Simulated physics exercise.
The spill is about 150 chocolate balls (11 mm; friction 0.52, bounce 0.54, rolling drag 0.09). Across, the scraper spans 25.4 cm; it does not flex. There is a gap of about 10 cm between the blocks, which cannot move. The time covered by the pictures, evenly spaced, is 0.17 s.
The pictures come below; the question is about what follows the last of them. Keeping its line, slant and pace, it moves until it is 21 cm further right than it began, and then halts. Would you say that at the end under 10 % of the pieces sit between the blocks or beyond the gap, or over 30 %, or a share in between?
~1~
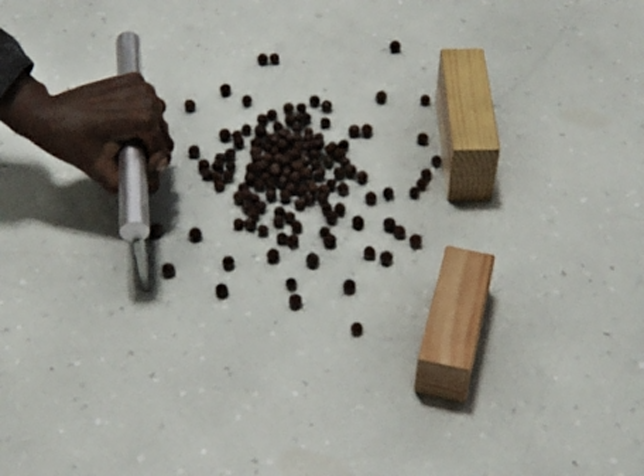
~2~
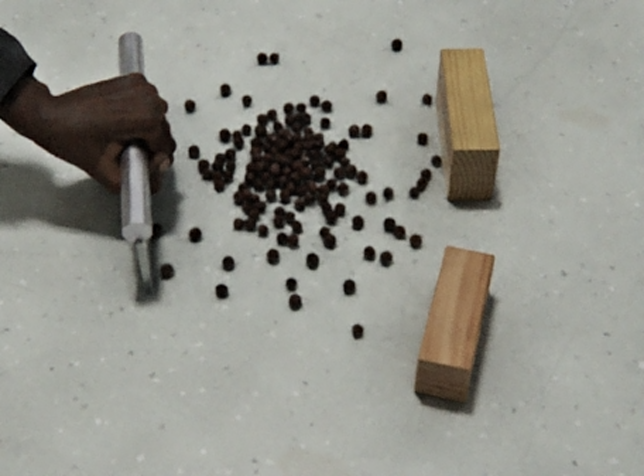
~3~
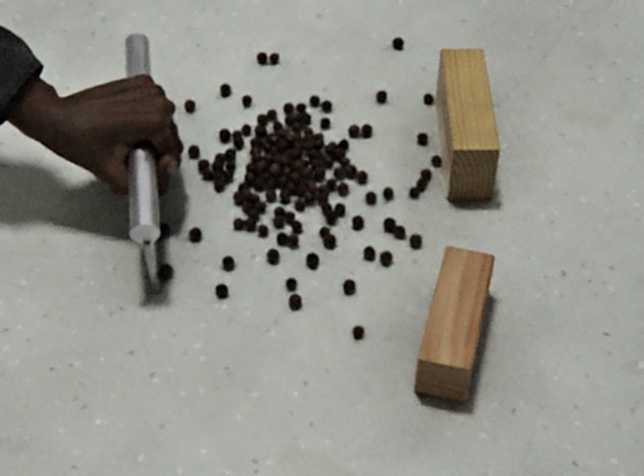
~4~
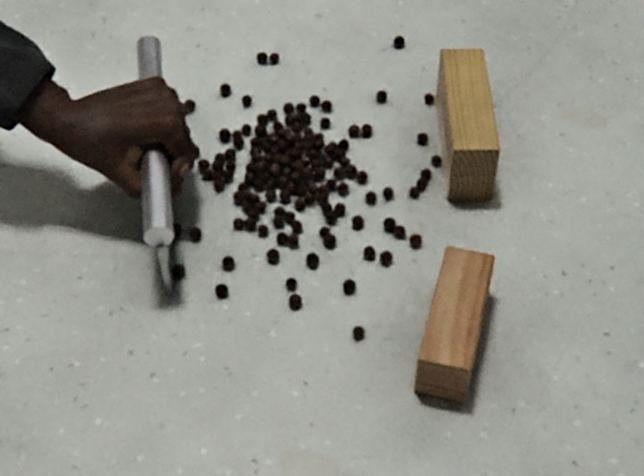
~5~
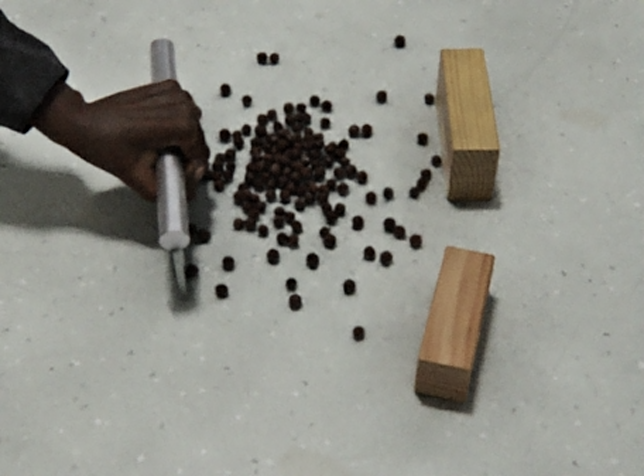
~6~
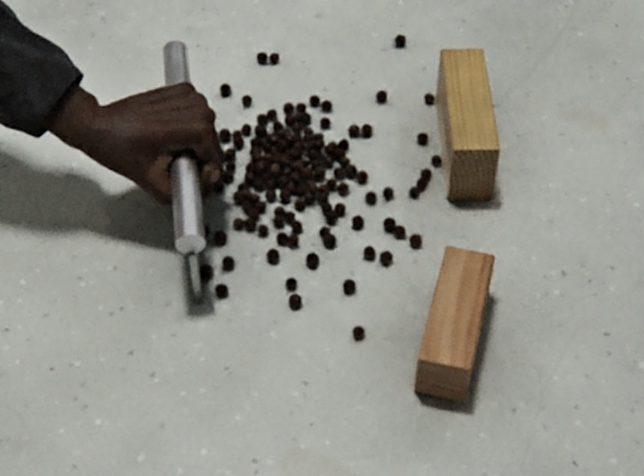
I would say under 10 %.
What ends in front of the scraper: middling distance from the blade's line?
Typical distance: Close to 5 cm.
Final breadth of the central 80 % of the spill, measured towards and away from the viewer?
20 cm.
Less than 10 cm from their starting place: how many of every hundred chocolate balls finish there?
About 45 %.
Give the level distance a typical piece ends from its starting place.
Roughly 10 cm.
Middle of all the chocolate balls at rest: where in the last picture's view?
Check roughly (402, 172) and you'll find the middle.
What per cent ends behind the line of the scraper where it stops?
10 %.
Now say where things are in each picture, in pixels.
Scraper from (138, 249) to (132, 58); moved 0.0 cm; pieces shifted so far, 0; middle of the spill at (298, 168); block at (458, 305); block at (469, 97), in the first picture.
Scraper from (141, 249) to (134, 59); moved 0.2 cm; pieces shifted so far, 0; middle of the spill at (298, 168), in the second picture.
Scraper from (149, 251) to (140, 60); moved 0.9 cm; pieces shifted so far, 4; middle of the spill at (298, 168), in the third picture.
Scraper from (162, 254) to (152, 62); moved 2.1 cm; pieces shifted so far, 7; middle of the spill at (298, 168), in the fourth picture.
Scraper from (177, 257) to (165, 65); moved 3.5 cm; pieces shifted so far, 8; middle of the spill at (298, 168), in the fifth picture.
Scraper from (193, 261) to (178, 67); moved 4.8 cm; pieces shifted so far, 8; middle of the spill at (298, 168); block at (458, 305); block at (469, 97), in the sixth picture.
Then, 0.23 s after the last picture, scraper 14 cm from its start, spill 21 cm wide; held up before the blocks 100 %.
Then, 0.46 s after the last picture, scraper 21 cm from its start, spill 23 cm wide; round the far block 5 %, held up before the blocks 95 %.
Then, 0.65 s after the last picture, scraper 21 cm from its start, spill 24 cm wide; in or through the gap 5 %, round the far block 5 %, held up before the blocks 95 %.
In the end, in or through the gap 5 %, round the near block 0 %, round the far block 5 %, held up before the blocks 90 %.
